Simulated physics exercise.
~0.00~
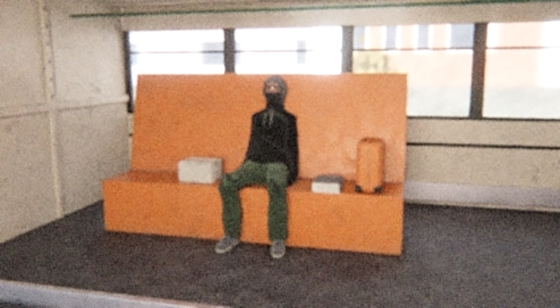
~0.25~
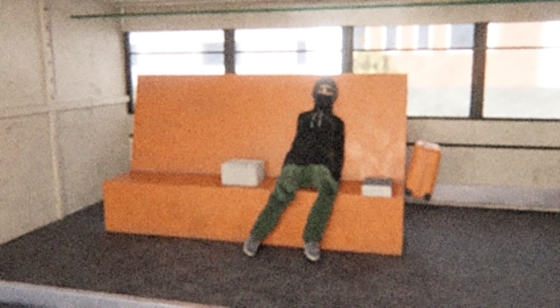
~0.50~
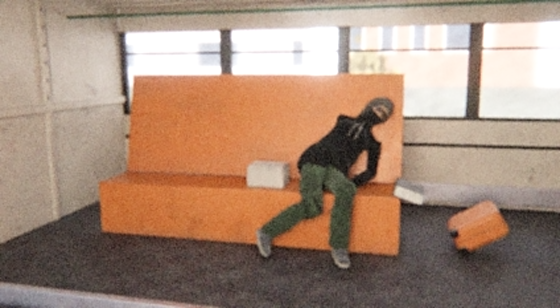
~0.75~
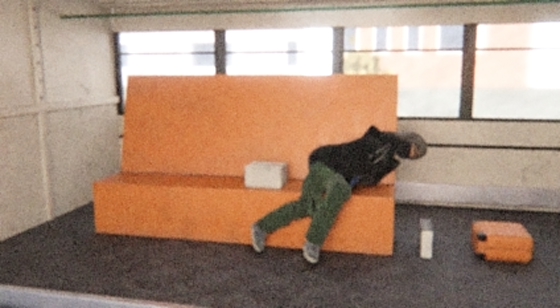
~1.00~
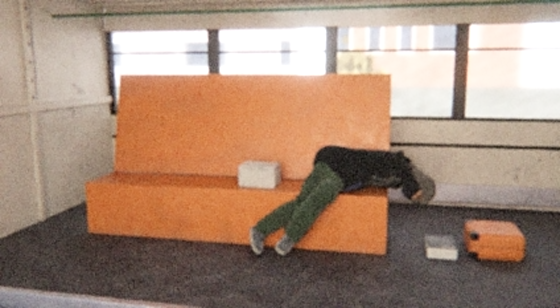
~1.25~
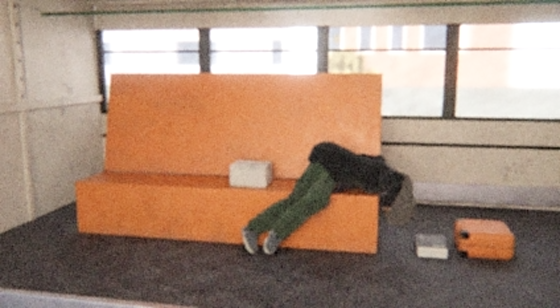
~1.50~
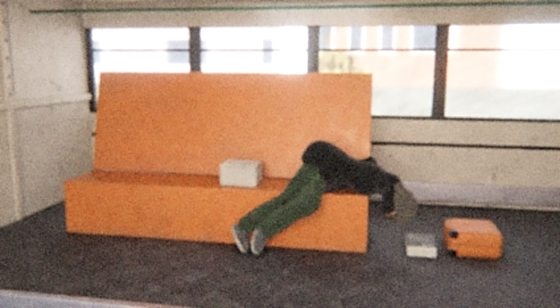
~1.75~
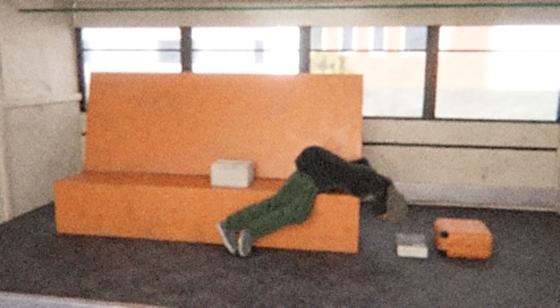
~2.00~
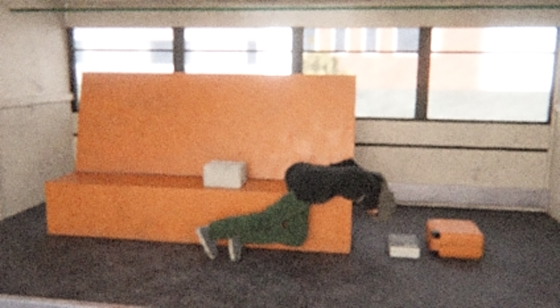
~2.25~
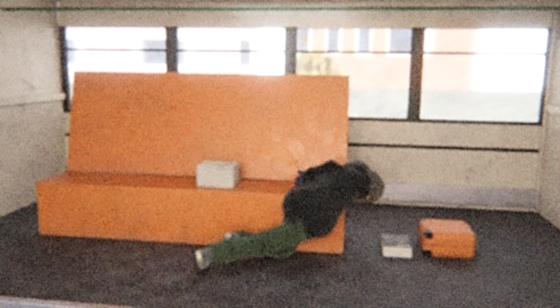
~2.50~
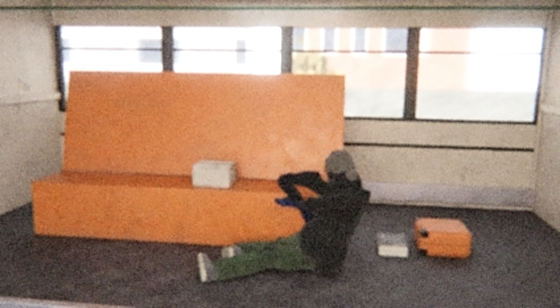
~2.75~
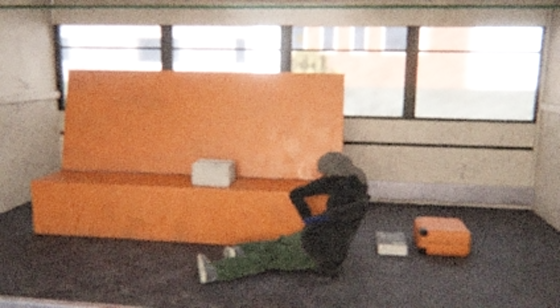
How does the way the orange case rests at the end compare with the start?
At the start the orange case stands upright on the bench, and at the end it lies on its side on the floor.
